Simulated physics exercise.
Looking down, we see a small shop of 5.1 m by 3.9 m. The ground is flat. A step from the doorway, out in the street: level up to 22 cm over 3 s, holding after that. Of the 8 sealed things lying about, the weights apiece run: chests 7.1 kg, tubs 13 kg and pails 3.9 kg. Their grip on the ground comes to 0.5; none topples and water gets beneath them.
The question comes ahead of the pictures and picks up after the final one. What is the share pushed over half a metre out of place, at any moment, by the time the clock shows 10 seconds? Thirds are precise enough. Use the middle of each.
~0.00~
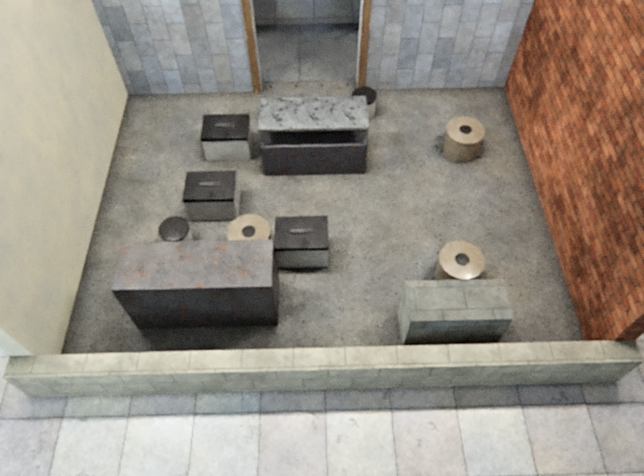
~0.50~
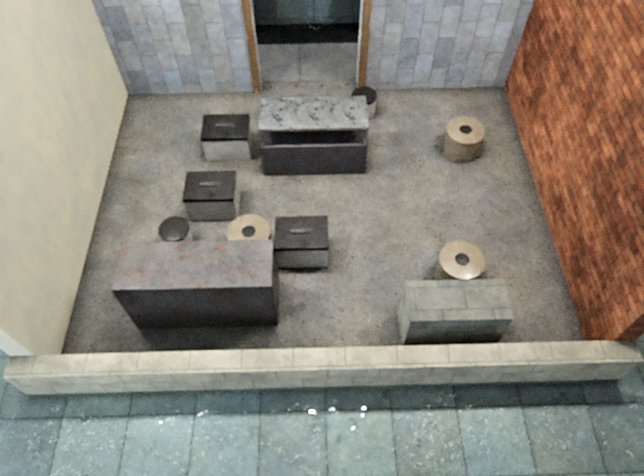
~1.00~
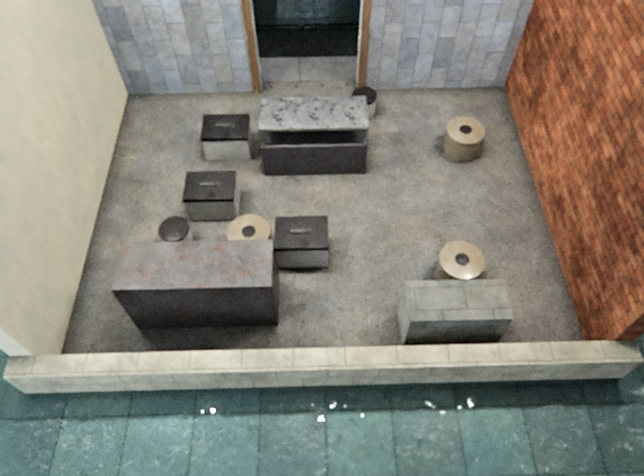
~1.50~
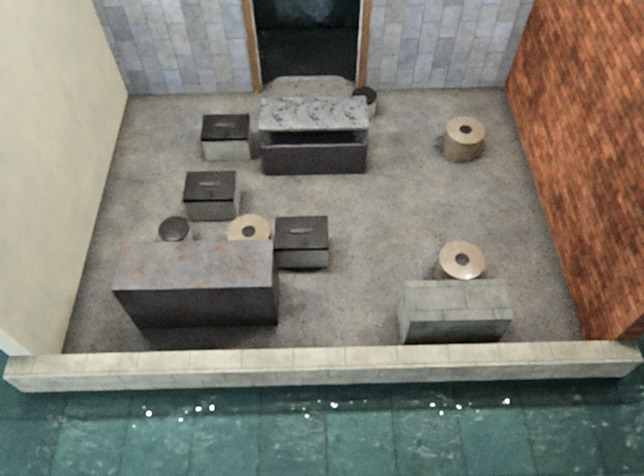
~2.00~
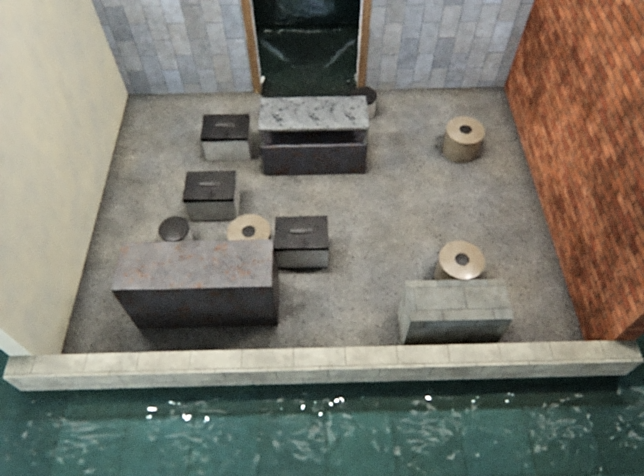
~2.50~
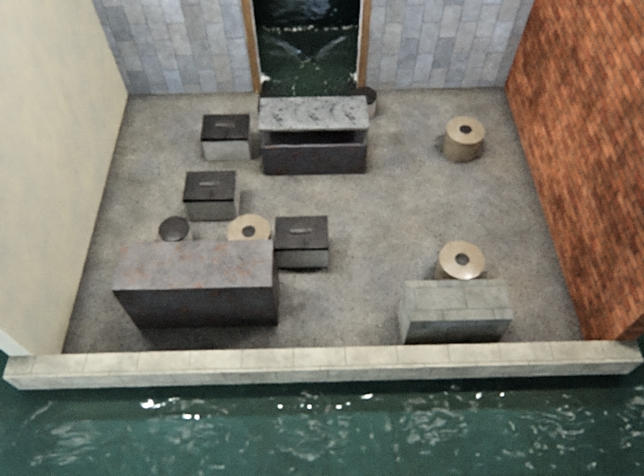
I bet the count comes out medium.
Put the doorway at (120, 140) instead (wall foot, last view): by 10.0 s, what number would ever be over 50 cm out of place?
Result: 6.
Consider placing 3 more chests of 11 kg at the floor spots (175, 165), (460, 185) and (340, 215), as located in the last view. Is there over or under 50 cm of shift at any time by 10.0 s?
For each in turn I get a greater distance, a greater distance and a smaller distance.
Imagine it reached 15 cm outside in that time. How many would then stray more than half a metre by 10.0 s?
I count 2 of them in that case.
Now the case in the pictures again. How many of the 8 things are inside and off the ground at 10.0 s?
The number is 4.
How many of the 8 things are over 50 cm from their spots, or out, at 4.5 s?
The answer is 1.
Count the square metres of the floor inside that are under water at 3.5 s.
The covered patch comes to about 3.0 m2.
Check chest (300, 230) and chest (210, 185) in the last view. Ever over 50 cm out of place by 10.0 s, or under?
Within, within.
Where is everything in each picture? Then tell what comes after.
In the first frame, a chest at (210, 185), on the bottom; a tub at (466, 130) rests on the ground; water covers 0.0 m2; 0 of 8 have shifted.
In the second frame, a chest at (210, 185) rests on the ground; a tub at (466, 130) rests on the ground; water covers 0.0 m2; 0 of 8 have shifted.
In the third frame, a chest at (210, 185), on the bottom; a tub at (466, 130) rests on the ground; 0.0 m2 under water; 0 of 8 have shifted.
In the fourth frame, a chest at (210, 185), on the bottom; a tub at (466, 130) rests on the ground; water covers 0.0 m2; 0 of 8 have shifted.
In the fifth frame, a chest at (210, 185) rests on the ground; a tub at (466, 130) rests on the ground; 0.3 m2 under water; 0 of 8 have shifted.
In the sixth frame, a chest at (210, 185) rests on the ground; a tub at (466, 130), on the bottom; water covers 1.0 m2; 0 of 8 have shifted.
After 3.5 s 0 of 8 are over 50 cm from their spots; 0 afloat.
After 4.5 s 1 of 8 are over 50 cm from their spots; 0 afloat.
After 7.0 s 1 of 8 are over 50 cm from their spots; 2 afloat.
After 10.0 s 4 of 8 are over 50 cm from their spots, and 4 have been at some point; 4 afloat.
